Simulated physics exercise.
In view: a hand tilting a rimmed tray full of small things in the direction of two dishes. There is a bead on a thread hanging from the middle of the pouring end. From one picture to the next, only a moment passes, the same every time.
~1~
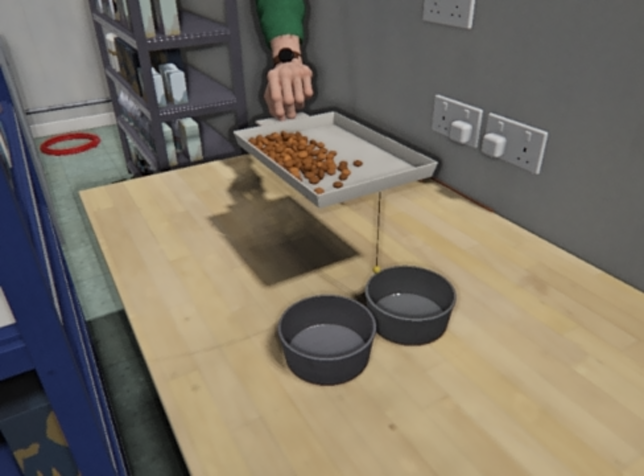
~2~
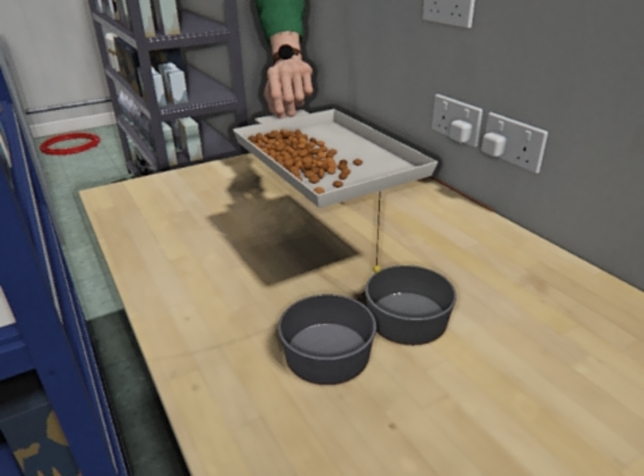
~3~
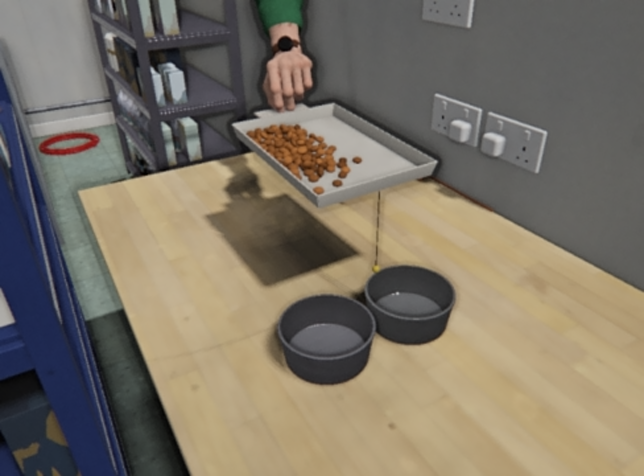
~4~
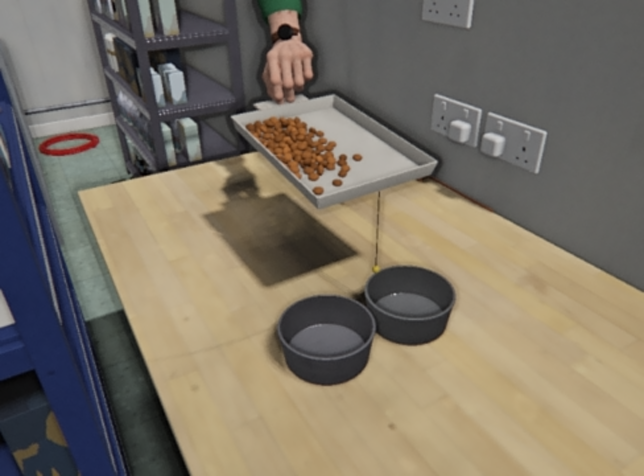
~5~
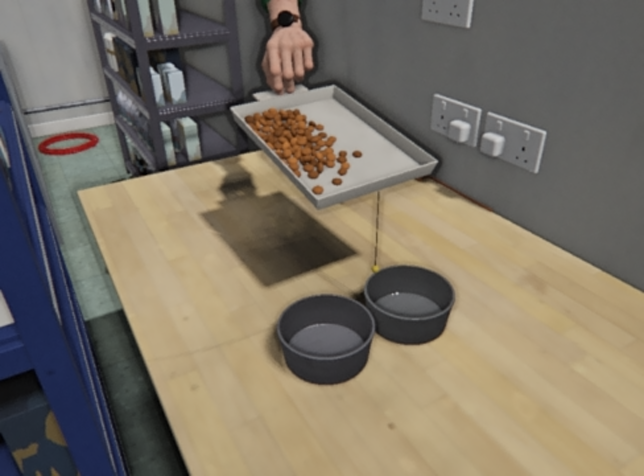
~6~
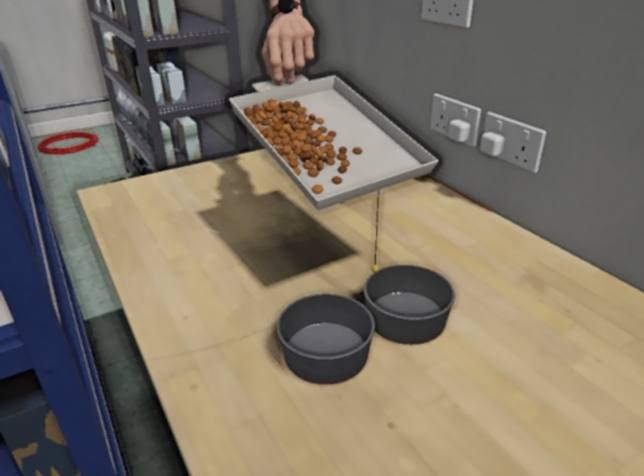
A pale wooden worktop against a grey wall is seen from above at an angle, with dark shelving behind it and a blue frame at the left. A hand with a green sleeve and dark watch holds a light grey rimmed tray of brown kibble, a bead hanging on a thread above two dark grey dishes. The hand steadily raises the tray's far end, tilting it slightly, while the camera stays still.
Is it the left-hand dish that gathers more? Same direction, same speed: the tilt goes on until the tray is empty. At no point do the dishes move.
I'd say most of it lands in the left one, honestly.
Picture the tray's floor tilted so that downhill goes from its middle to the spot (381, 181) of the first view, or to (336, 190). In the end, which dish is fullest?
Well, the dish on the right side comes out on top first, and then the dish on the left side does.
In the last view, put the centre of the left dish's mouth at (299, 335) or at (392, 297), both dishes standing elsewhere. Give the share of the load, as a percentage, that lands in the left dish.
Roughly 30% on the first try and 50% on the second.
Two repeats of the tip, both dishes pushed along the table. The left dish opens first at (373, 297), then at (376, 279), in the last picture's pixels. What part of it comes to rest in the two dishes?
First some 60, then 20 per cent.
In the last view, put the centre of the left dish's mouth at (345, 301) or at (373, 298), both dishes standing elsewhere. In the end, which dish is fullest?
One: The dish on the left. Two: The left one.
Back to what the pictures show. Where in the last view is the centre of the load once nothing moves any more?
I'd place the middle at about (349, 341).
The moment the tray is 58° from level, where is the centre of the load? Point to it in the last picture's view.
The middle of the pieces lands at roughly (346, 181).
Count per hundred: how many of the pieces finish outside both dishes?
Some 10 percent of the load.
Soon, tray tipped steeply; most on the tray; a stray few in the left dish; a stray few in the right dish; a small part in the air.
A while on, tray tipped right over; about a quarter on the tray; about a third in the left dish; a small part in the right dish; a stray few outside both; a small part in the air.
Towards the end, tray tipped past a quarter turn; about two thirds in the left dish; about a quarter in the right dish; a small part outside both.
Finally, tray tipped past a quarter turn; about two thirds in the left dish; about a quarter in the right dish; a small part outside both.
